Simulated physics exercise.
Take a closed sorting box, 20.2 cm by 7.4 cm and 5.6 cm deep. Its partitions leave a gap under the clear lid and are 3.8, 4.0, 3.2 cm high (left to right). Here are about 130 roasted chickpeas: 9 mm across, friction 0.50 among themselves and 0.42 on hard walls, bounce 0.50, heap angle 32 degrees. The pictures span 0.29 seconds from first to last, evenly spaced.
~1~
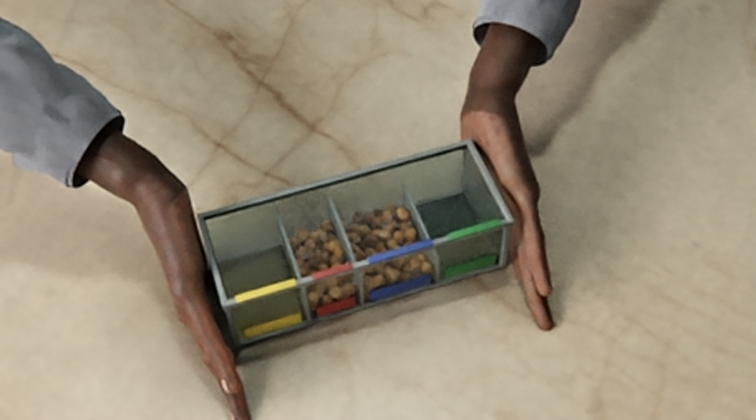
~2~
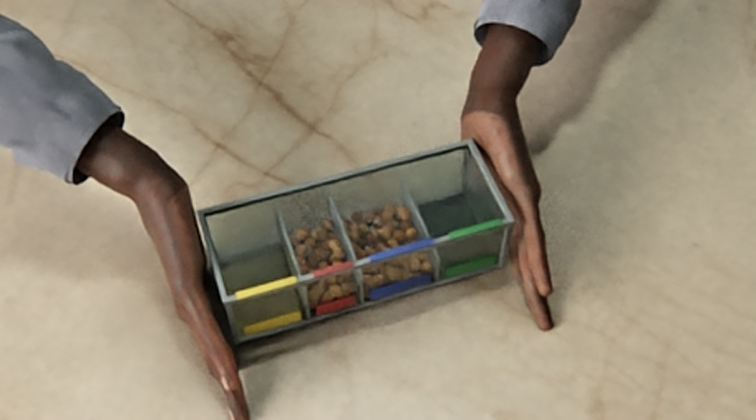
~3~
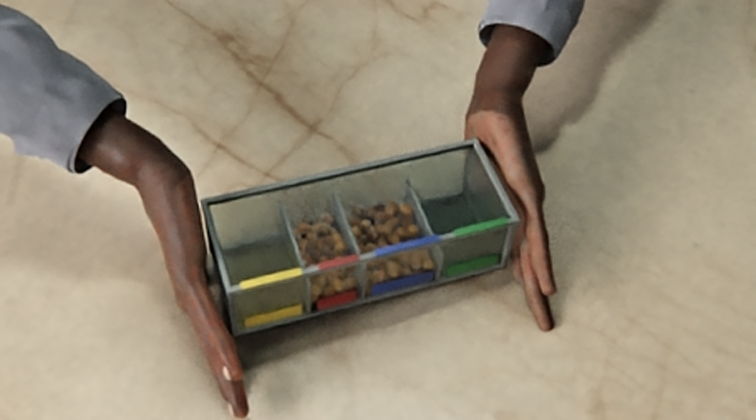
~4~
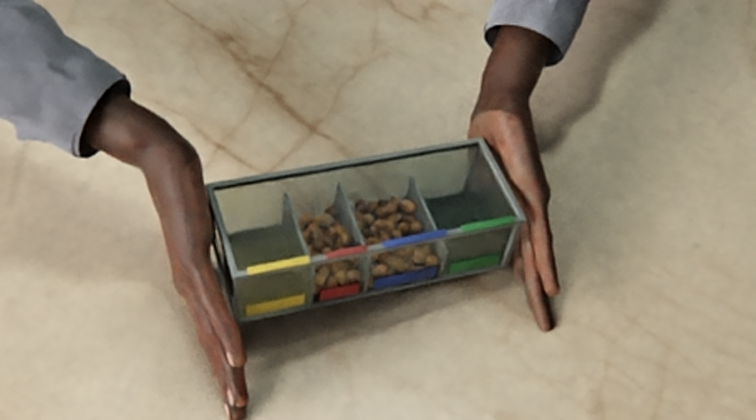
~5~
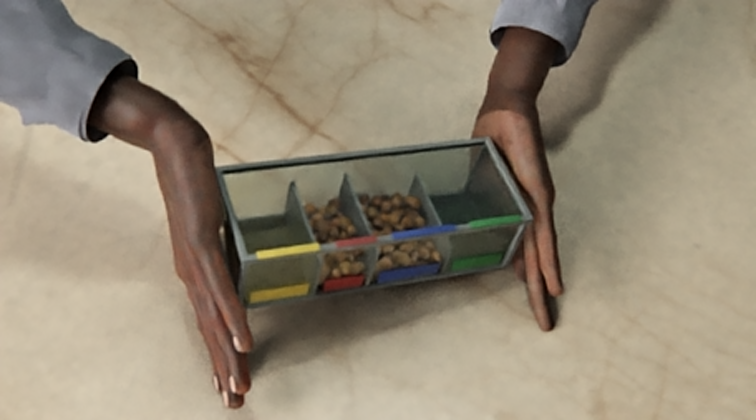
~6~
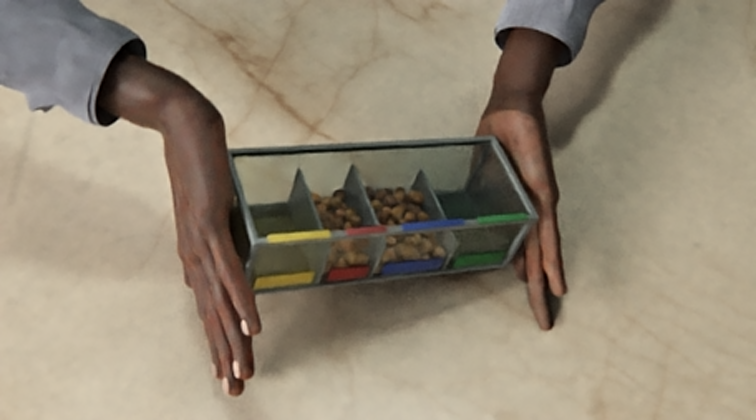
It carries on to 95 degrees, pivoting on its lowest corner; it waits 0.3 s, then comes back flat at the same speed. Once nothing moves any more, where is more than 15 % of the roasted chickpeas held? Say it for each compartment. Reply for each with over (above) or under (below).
Red - over, blue - over, green - over, yellow - under.
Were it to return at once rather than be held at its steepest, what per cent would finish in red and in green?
Red 30, green 40.
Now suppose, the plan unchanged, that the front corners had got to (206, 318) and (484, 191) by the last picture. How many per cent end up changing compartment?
It comes to around 25 per cent in that case.
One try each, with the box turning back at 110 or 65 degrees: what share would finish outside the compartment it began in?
75 % and 0 %.
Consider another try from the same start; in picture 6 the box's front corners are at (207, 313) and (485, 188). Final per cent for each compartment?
Per cent at the end: Red 40; blue 40; green 0; yellow 20.
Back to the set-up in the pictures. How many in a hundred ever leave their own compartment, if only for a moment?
About 40 %.
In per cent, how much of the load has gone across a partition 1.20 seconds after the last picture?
Around 30 in a hundred.
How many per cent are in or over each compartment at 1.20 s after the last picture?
Per cent by colour: Red 35; blue 40; green 25; yellow 0.
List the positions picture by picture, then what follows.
Box tilt 0 degrees, front corners at (228, 302) and (506, 220); red 45 %, blue 55 %, in the first frame.
Box tilt 1 degrees, front corners at (228, 299) and (508, 220), in the second frame.
Box tilt 4 degrees, front corners at (232, 288) and (512, 219), lowest corner right front, in the third frame.
Box tilt 9 degrees, front corners at (238, 273) and (519, 218), lowest corner right front, in the fourth frame.
Box tilt 13 degrees, front corners at (247, 257) and (525, 218), lowest corner right front, in the fifth frame.
Box tilt 18 degrees, front corners at (258, 241) and (531, 216), lowest corner right front; red 45 %, blue 55 %, in the sixth frame.
Then, 1.20 s after the last picture, tilt 95 degrees; red 35 %, blue 40 %, green 25 %.
Then, 1.99 s after the last picture, tilt 48 degrees; red 30 %, blue 30 %, green 40 %.
Then, 2.81 s after the last picture, tilt 0 degrees; red 30 %, blue 30 %, green 40 %.
In the end, red 30 %, blue 30 %, green 40 %, yellow 0 %.
